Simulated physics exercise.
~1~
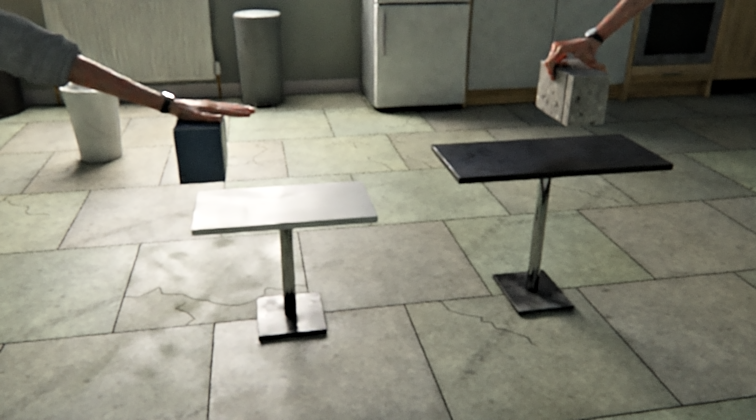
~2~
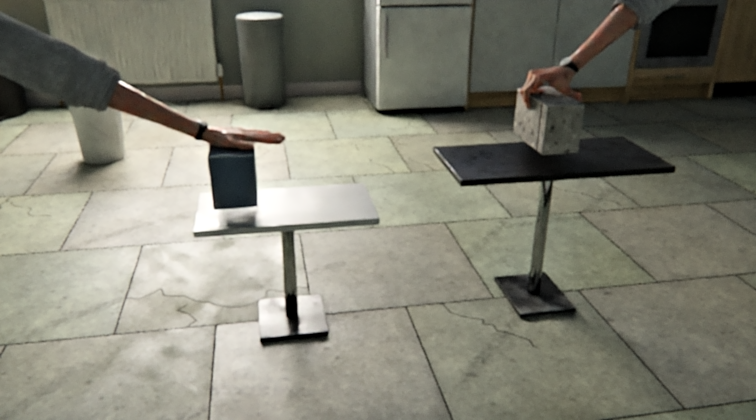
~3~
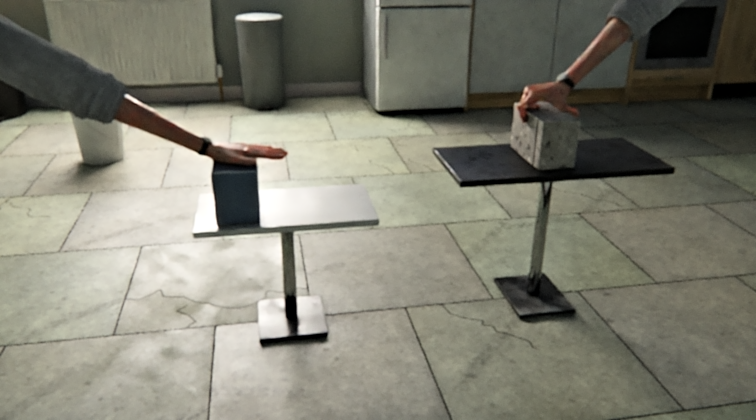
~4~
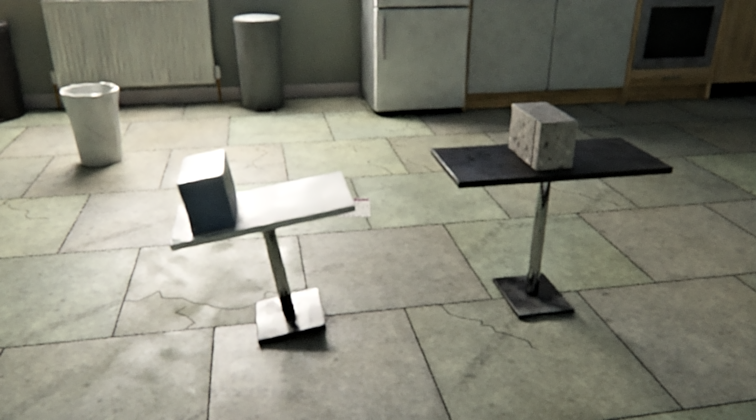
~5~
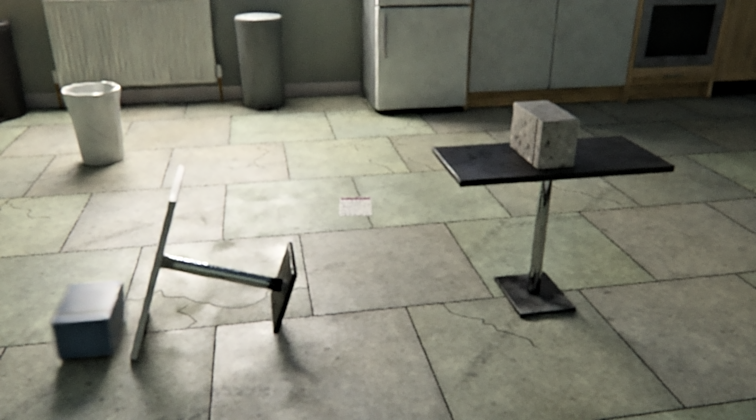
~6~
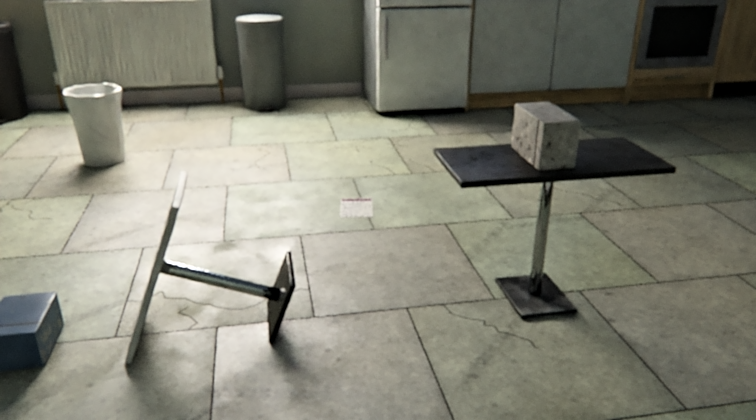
At the start, two hands hold blocks above a pair of small pedestal tables on a tiled kitchen floor, a dark blue-grey block over the white table and a pale speckled one over the black table. The hands lower the blocks, the dark one toward the left end of the white tabletop and the speckled one near the middle of the black one. Once the hands let go and withdraw, the white table tilts left. It topples onto its side, dropping the block, which ends up at the far left, while the black table stays upright with its block in place.
